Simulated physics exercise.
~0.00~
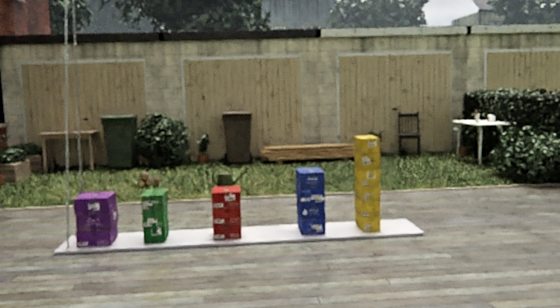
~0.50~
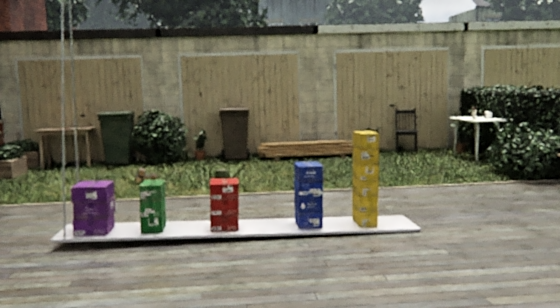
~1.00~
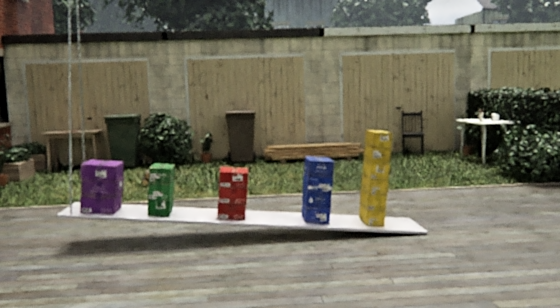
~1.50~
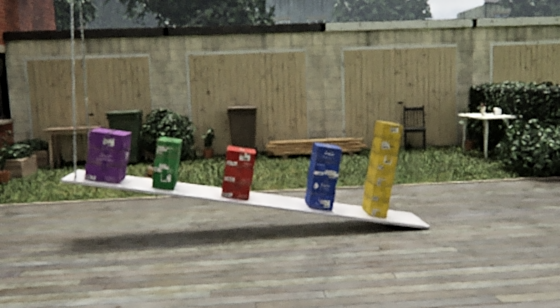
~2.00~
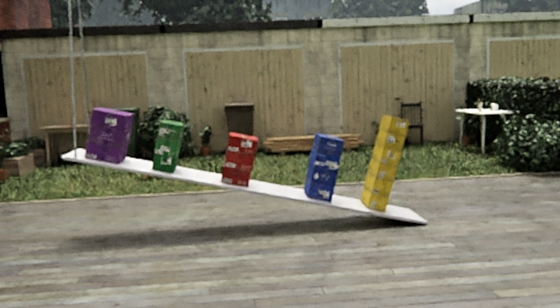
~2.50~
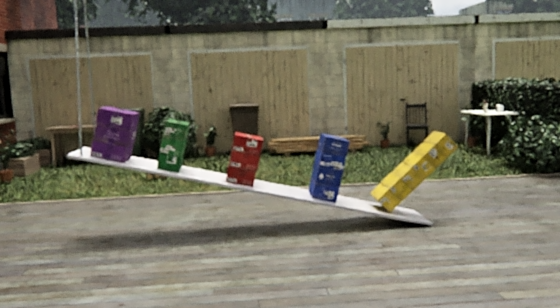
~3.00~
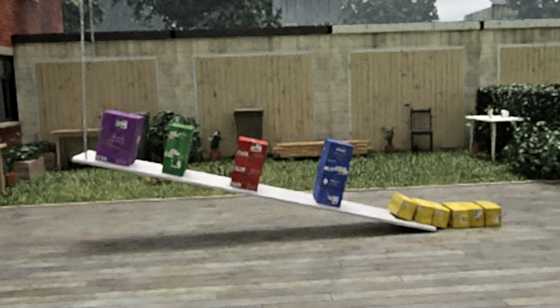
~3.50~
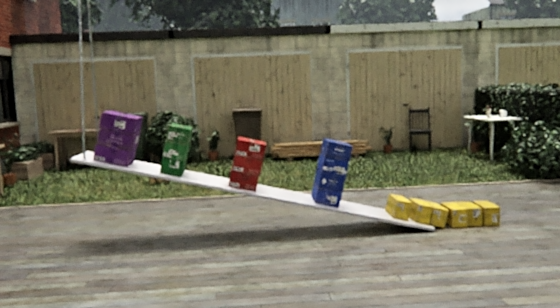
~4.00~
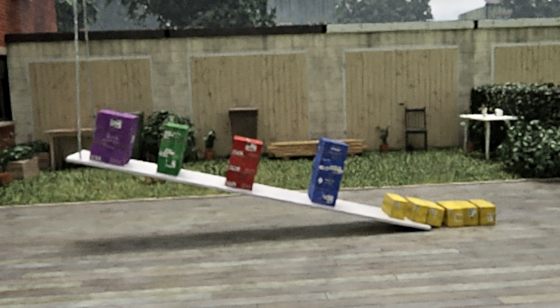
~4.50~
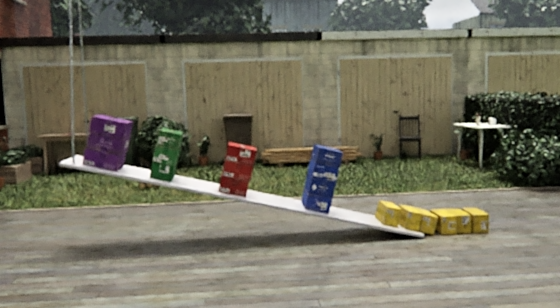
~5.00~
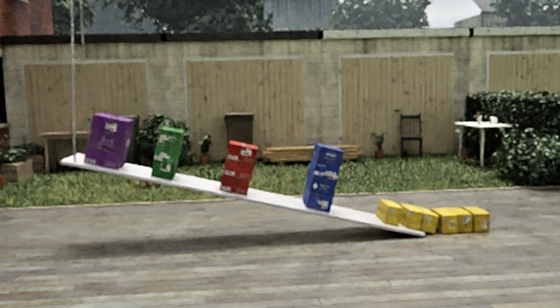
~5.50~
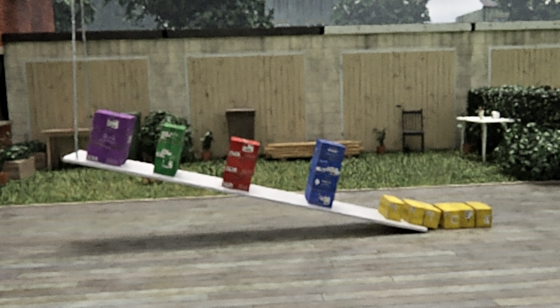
A long pale board lies across grey decking in a back yard, seen from the front by a slightly swaying camera, with grass, bins and a panelled wall behind. Five stacks of taped parcels stand on it, from left to right purple, green, red, blue and a tall, narrow yellow one. The board's left end rises beside a thin line, and all the stacks lean to the right with the slope. The yellow stack tips over the low end and lands on its side on the decking. The board stays sloped, and the other four stacks remain standing on it.
